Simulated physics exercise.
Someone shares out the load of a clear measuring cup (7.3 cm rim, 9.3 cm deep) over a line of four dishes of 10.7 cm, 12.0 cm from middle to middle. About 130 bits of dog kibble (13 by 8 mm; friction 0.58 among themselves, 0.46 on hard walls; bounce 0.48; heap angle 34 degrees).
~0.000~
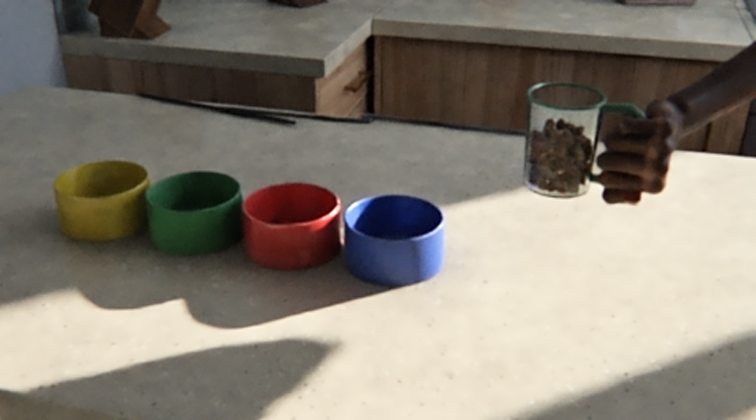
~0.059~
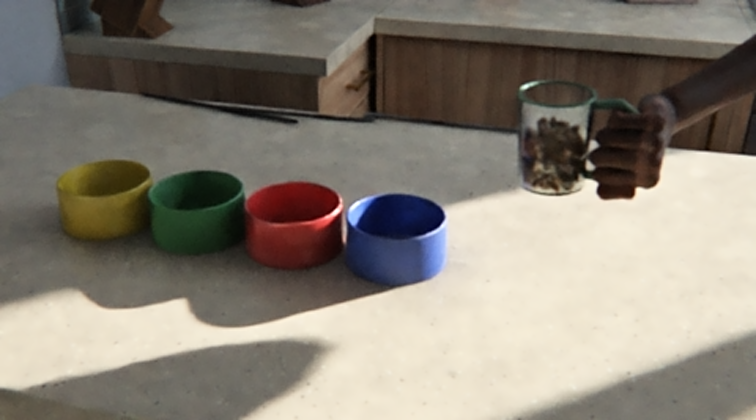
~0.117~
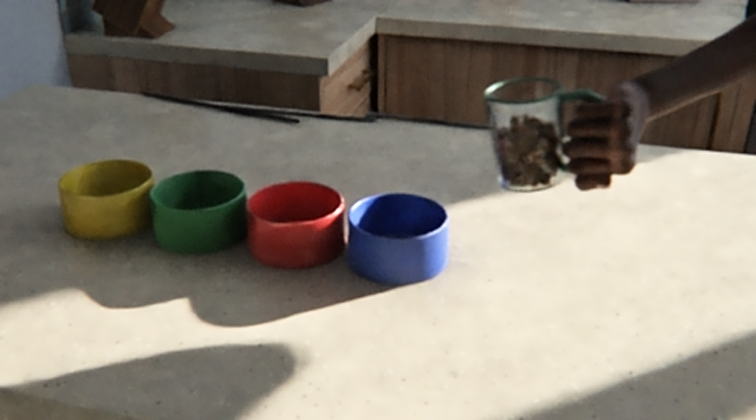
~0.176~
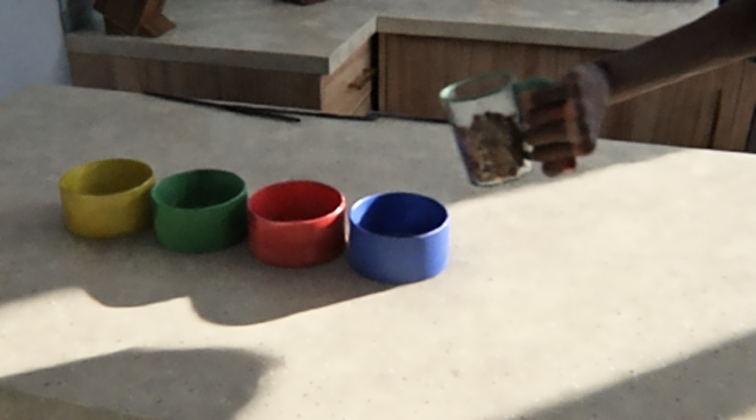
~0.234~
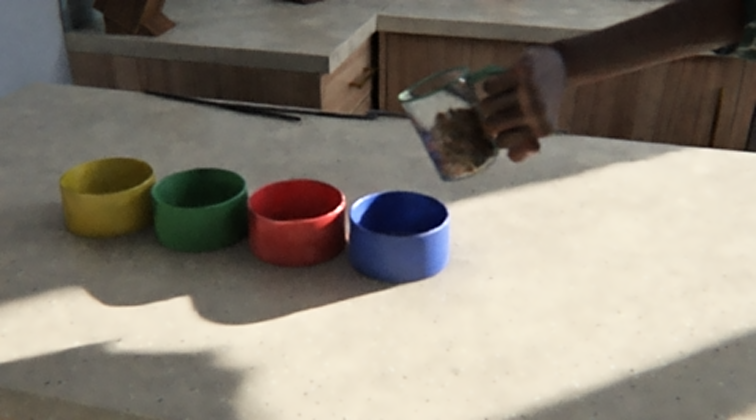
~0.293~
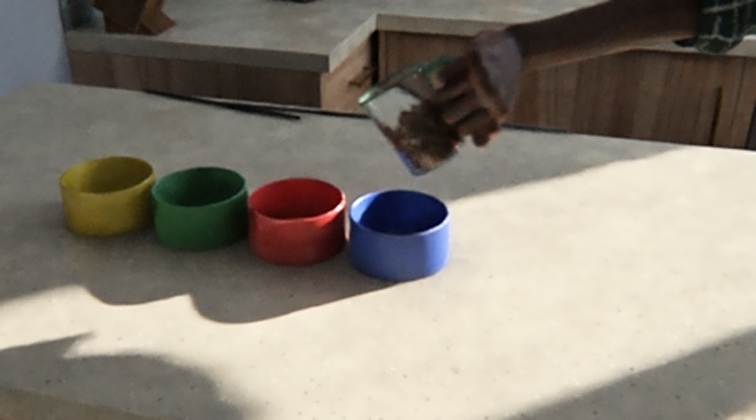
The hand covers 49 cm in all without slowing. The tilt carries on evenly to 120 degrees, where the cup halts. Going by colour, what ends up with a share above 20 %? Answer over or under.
Red dish: Under; blue dish: Under; green dish: Under; yellow dish: Over; on the counter: Over.
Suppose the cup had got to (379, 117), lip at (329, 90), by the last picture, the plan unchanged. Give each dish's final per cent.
Red 0; blue 0; green 0; yellow 90.
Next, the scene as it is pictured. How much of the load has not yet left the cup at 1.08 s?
Some 0 per cent of the load.
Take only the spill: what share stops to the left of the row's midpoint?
Some 100 per cent.
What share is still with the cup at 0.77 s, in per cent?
Roughly 100 per cent.
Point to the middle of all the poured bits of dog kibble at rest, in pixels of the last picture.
Near (89, 203).
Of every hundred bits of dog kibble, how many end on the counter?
About 45 per cent.
After 0.58 s, tilt 77 degrees; cup holds 100 %.
After 0.77 s, tilt 106 degrees; cup holds 100 %.
After 1.08 s, tilt 120 degrees; cup holds 0 %, yellow 55 %.
By 1.8 s all is still; red 0 %, blue 0 %, green 0 %, yellow 55 %, counter 45 %.
